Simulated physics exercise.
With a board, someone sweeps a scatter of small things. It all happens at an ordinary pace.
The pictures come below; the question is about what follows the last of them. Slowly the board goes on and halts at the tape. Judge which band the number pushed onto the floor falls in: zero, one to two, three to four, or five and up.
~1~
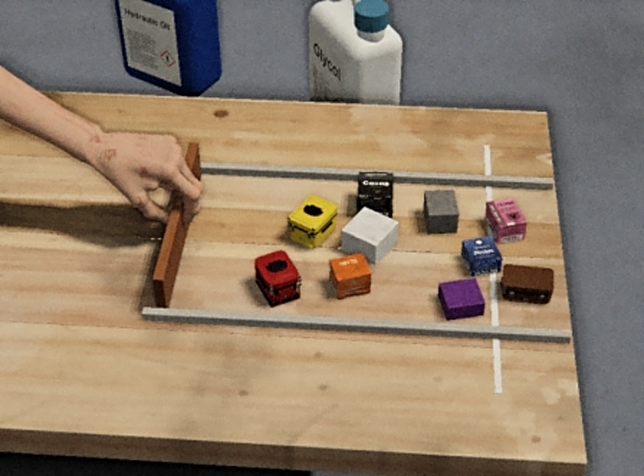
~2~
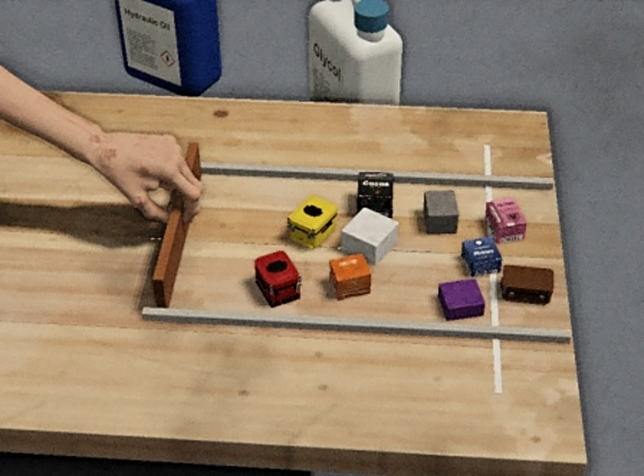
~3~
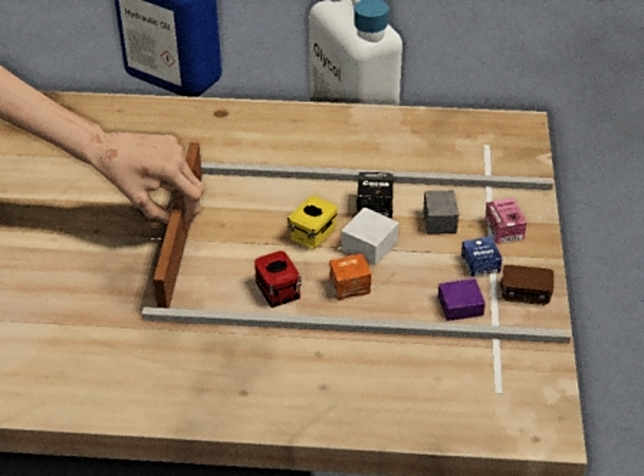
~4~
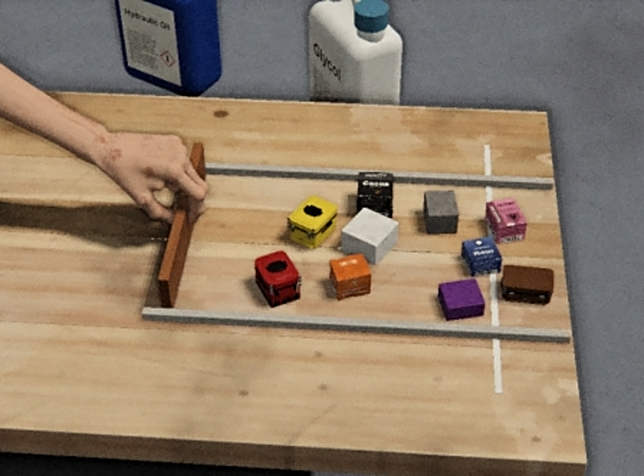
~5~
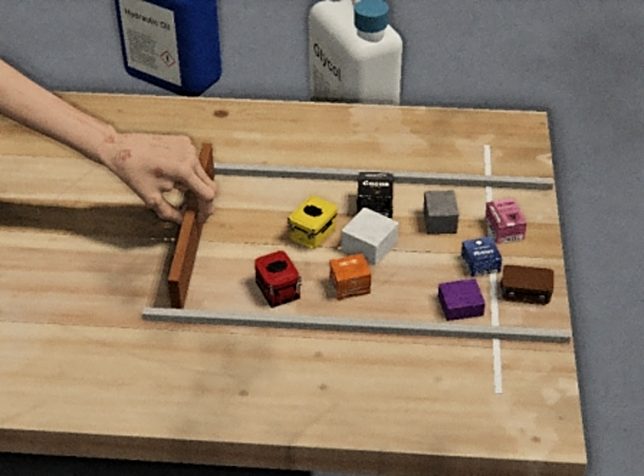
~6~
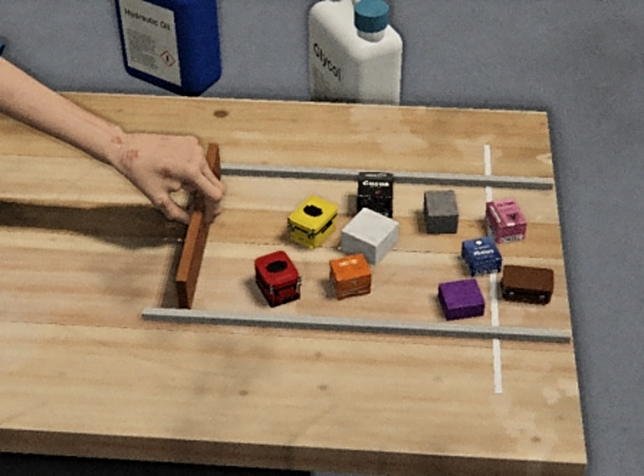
Over the end go more than two but fewer than five.
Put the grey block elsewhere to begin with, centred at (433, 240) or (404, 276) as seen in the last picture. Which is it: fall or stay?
Taking them in order, it drops away and then it drops away.
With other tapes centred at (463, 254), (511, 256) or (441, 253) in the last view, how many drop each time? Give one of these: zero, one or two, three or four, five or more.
First one to two, then 3 or 4, and last zero.
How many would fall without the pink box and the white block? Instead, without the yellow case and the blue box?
The number fallen is 1, and in the other try 2.
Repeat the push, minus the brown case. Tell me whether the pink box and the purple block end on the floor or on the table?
So the pink box goes off the edge and the purple block goes off the edge.
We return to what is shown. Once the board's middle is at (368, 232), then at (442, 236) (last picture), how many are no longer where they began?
Well, it's 5 at the first one and 10 at the second.
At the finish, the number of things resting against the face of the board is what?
So the total is 3.
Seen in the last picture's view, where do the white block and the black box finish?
Roughly (538, 257) for the first and roughly (509, 200) for the second.
Early on, none off yet; brown case at rest near (527, 286); pink box at rest near (505, 221); blue box at rest near (481, 257).
Finally, the number that fall off is three or four; lost, purple block, blue box, pink box and brown case.
